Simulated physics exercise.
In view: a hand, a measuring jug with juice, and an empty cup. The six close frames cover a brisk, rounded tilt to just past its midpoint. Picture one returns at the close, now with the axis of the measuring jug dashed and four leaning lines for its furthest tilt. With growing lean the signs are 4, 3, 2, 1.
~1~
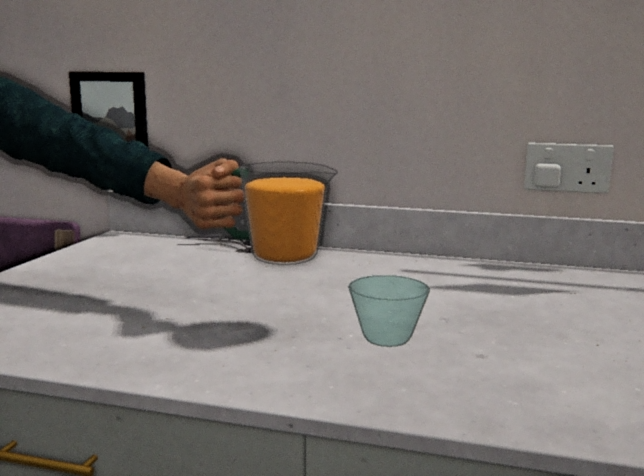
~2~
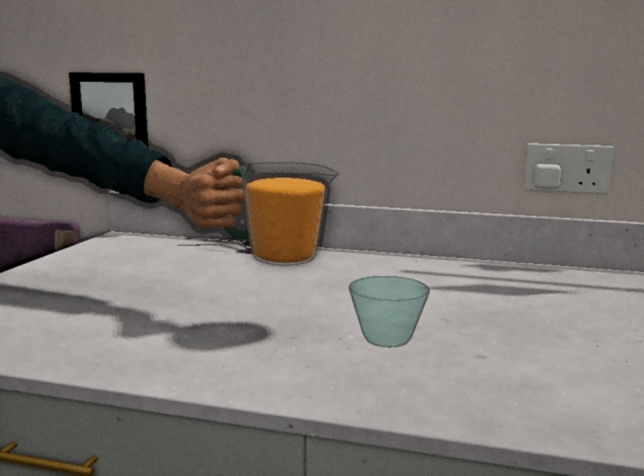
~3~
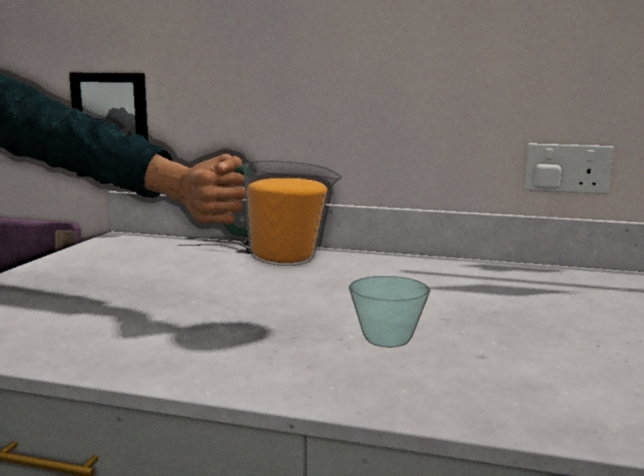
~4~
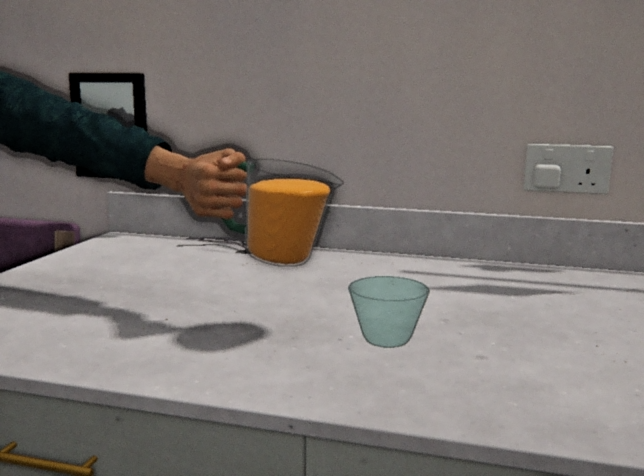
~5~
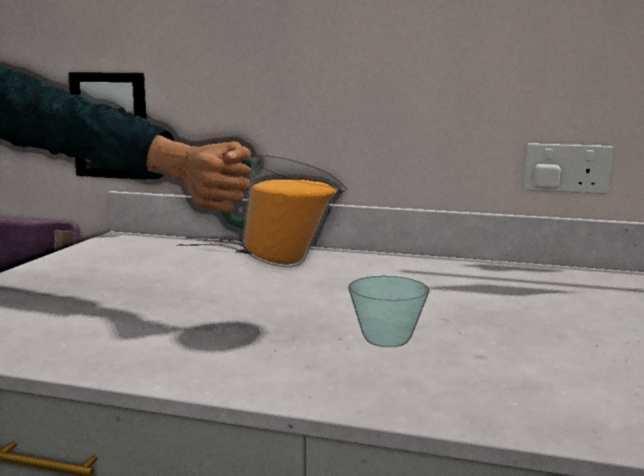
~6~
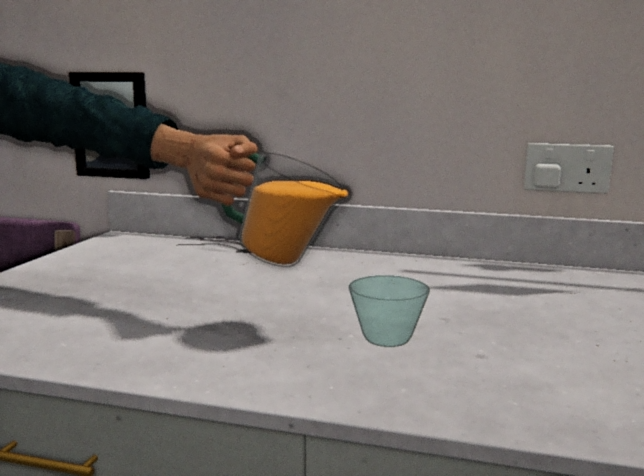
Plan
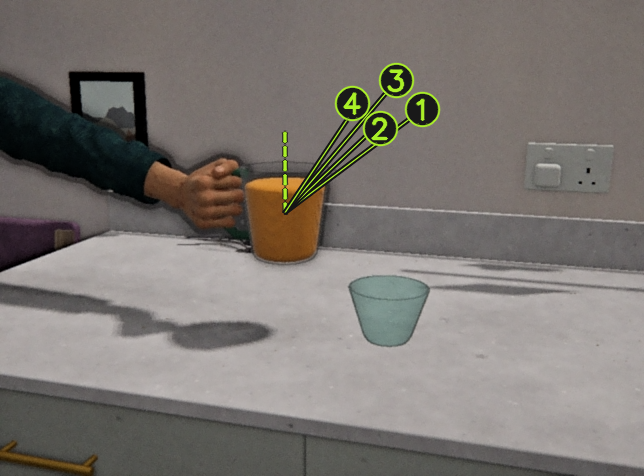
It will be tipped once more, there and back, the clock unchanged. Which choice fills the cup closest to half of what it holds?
The best tilt is 2.
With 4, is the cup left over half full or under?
Under half.
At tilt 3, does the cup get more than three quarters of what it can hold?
No, less.
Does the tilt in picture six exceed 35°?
No, it does not.
On the marked copy, 1 at (408, 119); 2 at (364, 137); 3 at (385, 93); 4 at (346, 120).
With 1, the cup ends with about 70 % of what it can hold.
With 2, the cup ends with about 51 % of what it can hold.
With 3, the cup ends with about 34 % of what it can hold; 3 % of the juice is spilt.
With 4, the cup ends with about 22 % of what it can hold.
